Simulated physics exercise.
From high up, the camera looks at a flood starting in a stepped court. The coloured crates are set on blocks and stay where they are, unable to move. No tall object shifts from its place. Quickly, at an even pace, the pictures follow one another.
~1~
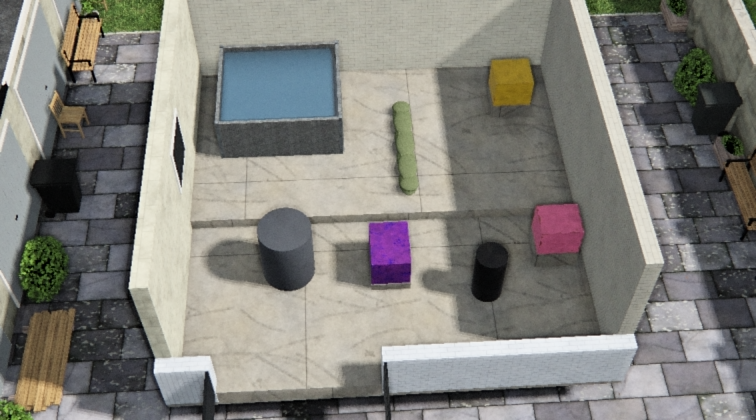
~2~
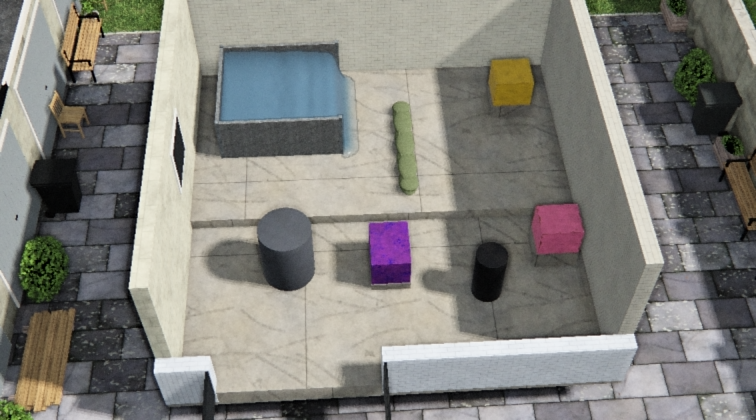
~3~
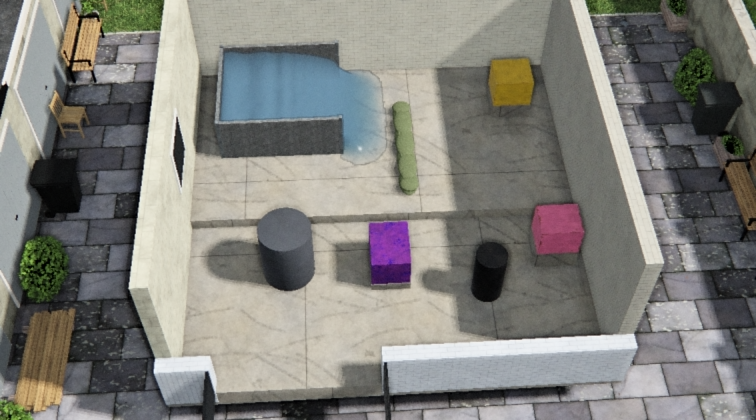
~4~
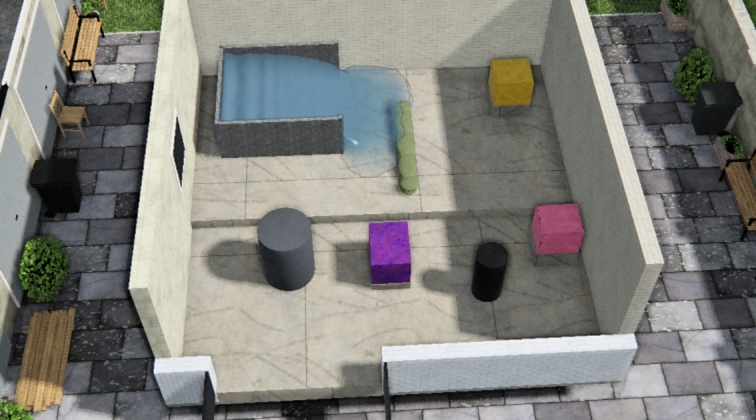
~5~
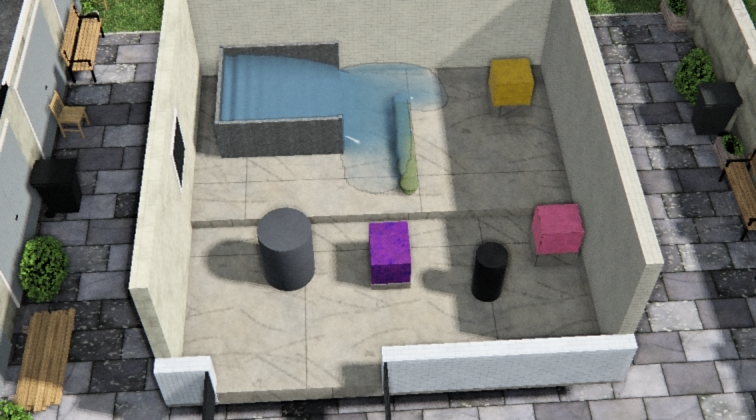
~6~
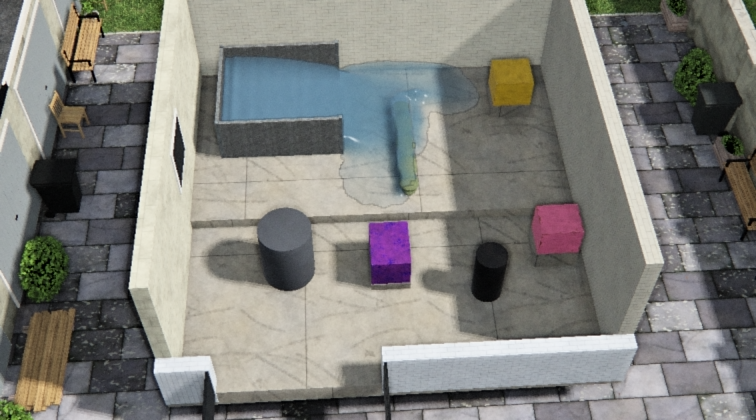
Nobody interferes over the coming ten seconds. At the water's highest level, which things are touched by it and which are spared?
Outcome: The yellow crate is touched by water; the purple crate is touched by water; the pink crate is touched by water.
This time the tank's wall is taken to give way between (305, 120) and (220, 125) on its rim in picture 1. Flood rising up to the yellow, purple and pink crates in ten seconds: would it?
The yellow crate never gets wet; the purple crate is flooded; the pink crate never gets wet.
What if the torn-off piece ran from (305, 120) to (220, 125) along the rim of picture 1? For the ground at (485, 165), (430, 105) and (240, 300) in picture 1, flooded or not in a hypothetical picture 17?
In the order given, the spots are not soaked, not soaked and swamped.
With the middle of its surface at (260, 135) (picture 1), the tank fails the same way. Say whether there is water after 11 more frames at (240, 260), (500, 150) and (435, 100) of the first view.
As listed: Not flooded, wet, awash.
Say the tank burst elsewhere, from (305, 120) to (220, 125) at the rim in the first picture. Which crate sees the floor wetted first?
The purple one.
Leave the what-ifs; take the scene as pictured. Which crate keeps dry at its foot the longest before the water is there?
From the pictures, the one in pink.
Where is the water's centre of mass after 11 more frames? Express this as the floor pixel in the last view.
Close to (403, 124), I reckon.
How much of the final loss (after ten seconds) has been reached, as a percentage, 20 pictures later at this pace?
It would be around 0 %.
A moment on, water covers 35 % of the floor; the yellow crate water round its plinth, the purple crate water round its plinth, the pink crate not reached.
Next, water covers 50 % of the floor; the yellow crate water round its plinth, the purple crate water round its plinth, the pink crate water round its plinth.
Then, water covers 65 % of the floor; the yellow crate water round its plinth, the purple crate water round its plinth, the pink crate water round its plinth.
Later, water covers 85 % of the floor; the yellow crate water round its plinth, the purple crate water round its plinth, the pink crate water round its plinth.
In the end, water covers 90 % of the floor; the yellow crate was topped, the purple crate was topped, the pink crate was topped.
